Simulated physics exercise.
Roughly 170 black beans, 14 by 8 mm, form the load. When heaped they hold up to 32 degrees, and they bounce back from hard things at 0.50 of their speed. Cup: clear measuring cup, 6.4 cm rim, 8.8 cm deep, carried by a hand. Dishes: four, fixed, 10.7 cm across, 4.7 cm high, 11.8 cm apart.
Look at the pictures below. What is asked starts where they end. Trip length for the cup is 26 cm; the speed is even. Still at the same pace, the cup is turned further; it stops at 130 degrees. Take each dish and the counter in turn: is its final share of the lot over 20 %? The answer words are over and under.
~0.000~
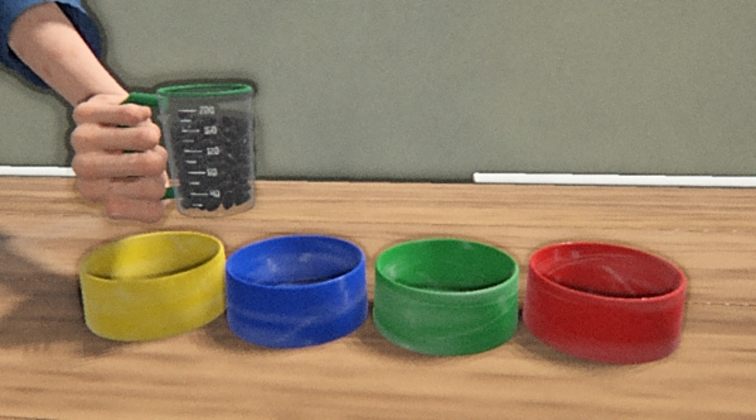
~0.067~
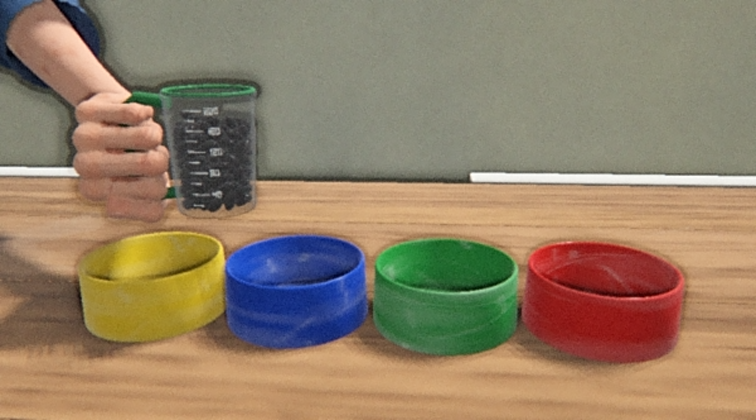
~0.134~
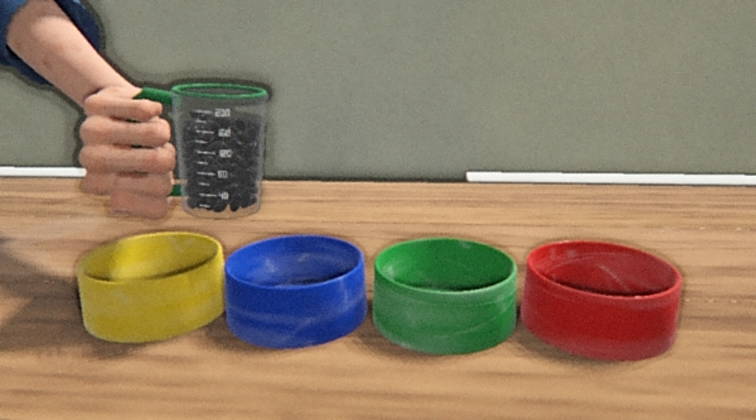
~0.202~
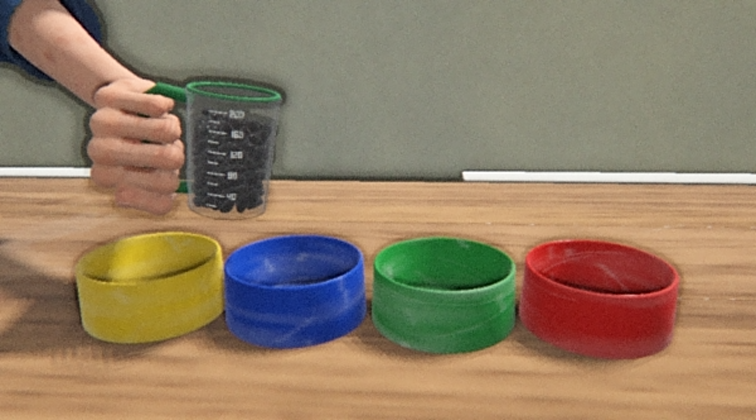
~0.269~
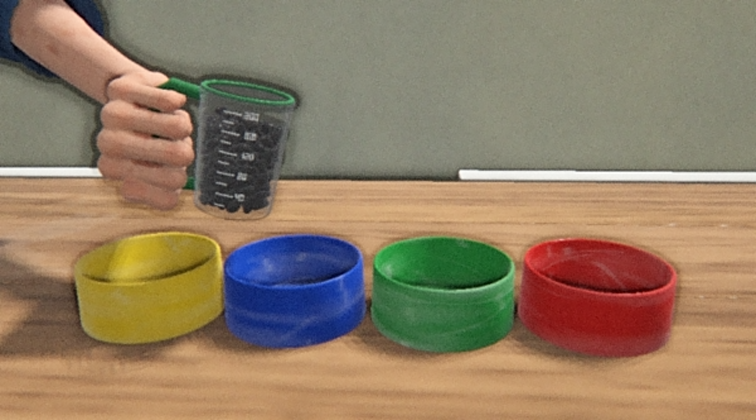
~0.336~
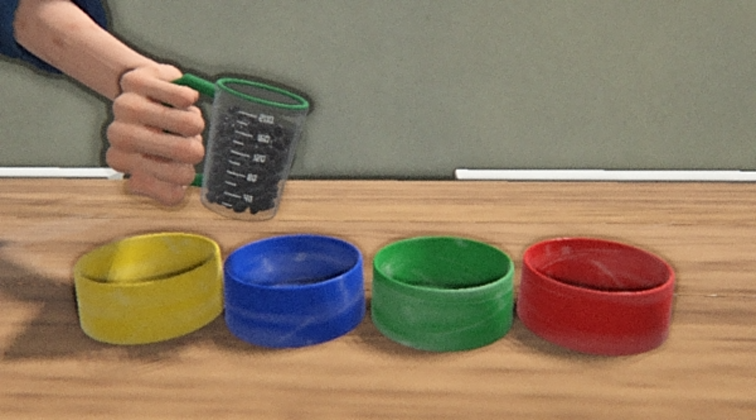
Red: Over. Blue: Under. Green: Under. Yellow: Under. Counter: Under.
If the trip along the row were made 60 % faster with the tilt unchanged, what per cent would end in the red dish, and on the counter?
Then the red dish gets 100 and the counter 0.
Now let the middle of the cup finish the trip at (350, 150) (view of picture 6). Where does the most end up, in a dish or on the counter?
The biggest share ends at green.
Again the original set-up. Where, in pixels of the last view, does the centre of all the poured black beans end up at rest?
(607, 298) or so.
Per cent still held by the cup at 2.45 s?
Roughly 0 in a hundred.
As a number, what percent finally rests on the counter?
The share comes to some 0 percent.
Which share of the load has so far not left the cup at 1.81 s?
85 %.
After 1.22 s, tilt 69 degrees; cup holds 100 %.
After 1.81 s, tilt 105 degrees; cup holds 85 %, red 15 %.
After 2.45 s, tilt 130 degrees; cup holds 0 %, red 100 %.
By 2.9 s all is still; red 100 %, blue 0 %, green 0 %, yellow 0 %, counter 0 %.
